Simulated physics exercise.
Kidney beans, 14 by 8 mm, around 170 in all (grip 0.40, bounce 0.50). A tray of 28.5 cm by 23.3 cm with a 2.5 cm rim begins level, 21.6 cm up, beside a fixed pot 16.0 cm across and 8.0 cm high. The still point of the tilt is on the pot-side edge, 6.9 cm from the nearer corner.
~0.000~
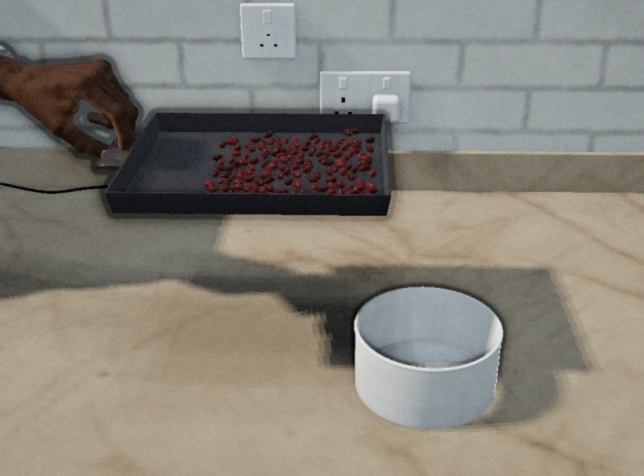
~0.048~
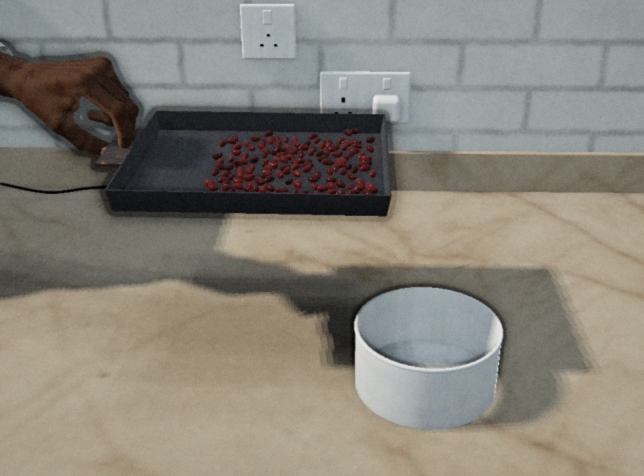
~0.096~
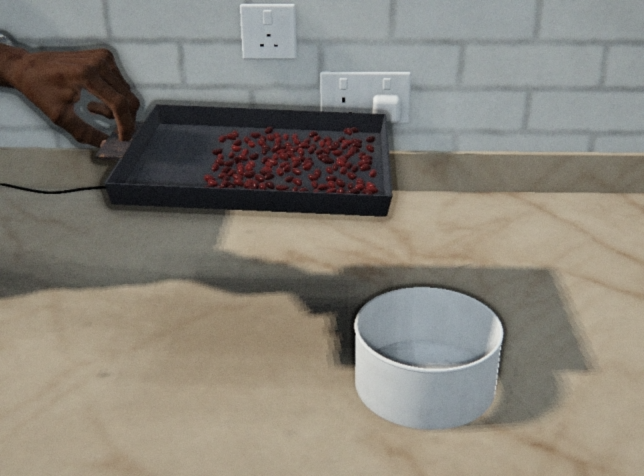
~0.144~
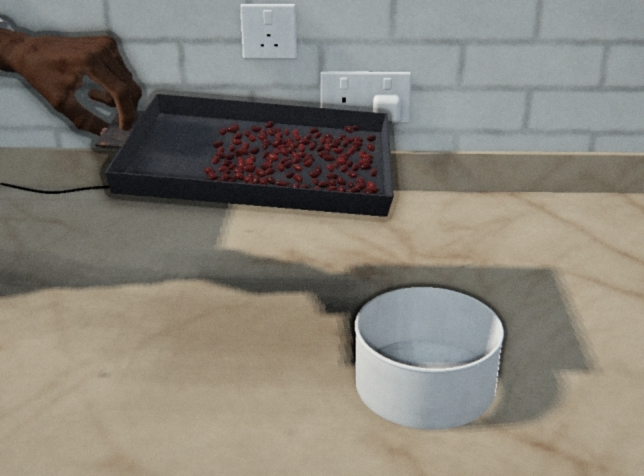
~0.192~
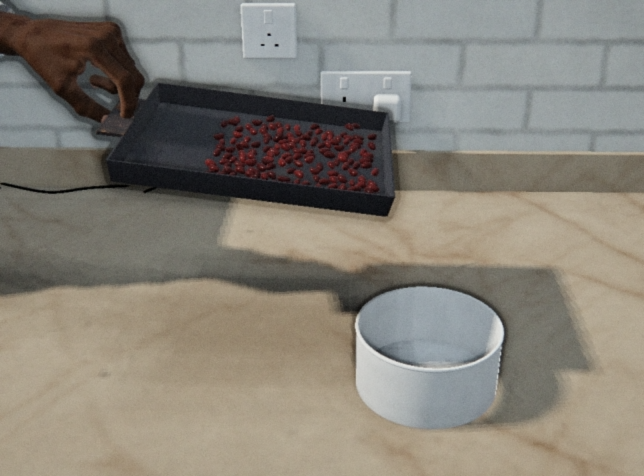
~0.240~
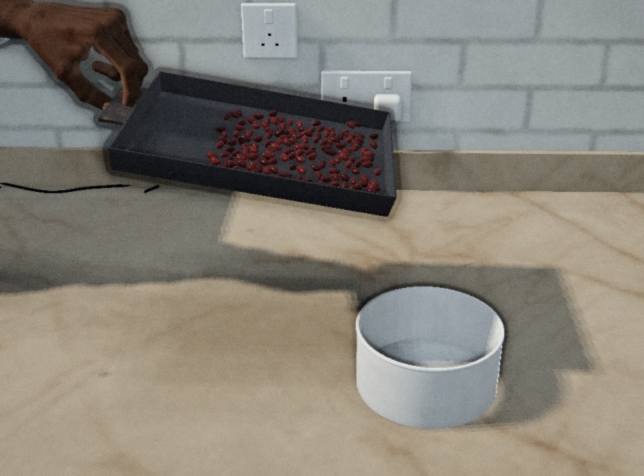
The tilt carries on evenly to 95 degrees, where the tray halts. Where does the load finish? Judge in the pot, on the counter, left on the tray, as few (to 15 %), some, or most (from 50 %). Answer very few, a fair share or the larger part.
In the pot: The larger part; on the counter: A fair share; left on the tray: Very few.
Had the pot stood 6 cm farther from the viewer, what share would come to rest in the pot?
In that case some 80 per cent.
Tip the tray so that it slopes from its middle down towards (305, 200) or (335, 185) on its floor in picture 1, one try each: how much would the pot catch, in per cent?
Some 90 and 95 per cent.
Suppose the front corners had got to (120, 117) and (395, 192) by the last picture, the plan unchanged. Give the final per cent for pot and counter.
Pot 20, counter 75.
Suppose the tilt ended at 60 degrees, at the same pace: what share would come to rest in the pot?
In that case some 5 per cent.
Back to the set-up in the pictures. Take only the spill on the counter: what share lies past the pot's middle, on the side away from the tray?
About 70 per cent.
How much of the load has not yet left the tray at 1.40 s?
Some 95 per cent of the load.
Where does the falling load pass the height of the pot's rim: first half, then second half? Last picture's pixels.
First near (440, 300), later near (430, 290).
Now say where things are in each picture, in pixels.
Tray tilt 0 degrees, front corners at (110, 191) and (387, 193); middle of the pieces at (295, 167); pot at (428, 325), in the first frame.
Tray tilt 1 degrees, front corners at (110, 188) and (387, 194); middle of the pieces at (295, 167), in the second frame.
Tray tilt 2 degrees, front corners at (110, 182) and (388, 194); middle of the pieces at (296, 165), in the third frame.
Tray tilt 5 degrees, front corners at (111, 171) and (389, 194), lowest corner right front; middle of the pieces at (296, 161), in the fourth frame.
Tray tilt 8 degrees, front corners at (112, 159) and (391, 195), lowest corner right front; middle of the pieces at (297, 156), in the fifth frame.
Tray tilt 10 degrees, front corners at (114, 147) and (392, 195), lowest corner right front; middle of the pieces at (299, 153); pot at (430, 325). Its pace works out near 55 degrees a second, in the sixth frame.
After 0.94 s, tilt 50 degrees; the tray holds 100 %, the pot 0 %.
After 1.40 s, tilt 76 degrees; the tray holds 95 %, the pot 0 %.
After 1.94 s, tilt 95 degrees; the tray holds 20 %, the pot 40 %.
In the end, at 3.3 s, pot 55 %, counter 40 %, tray 5 %.
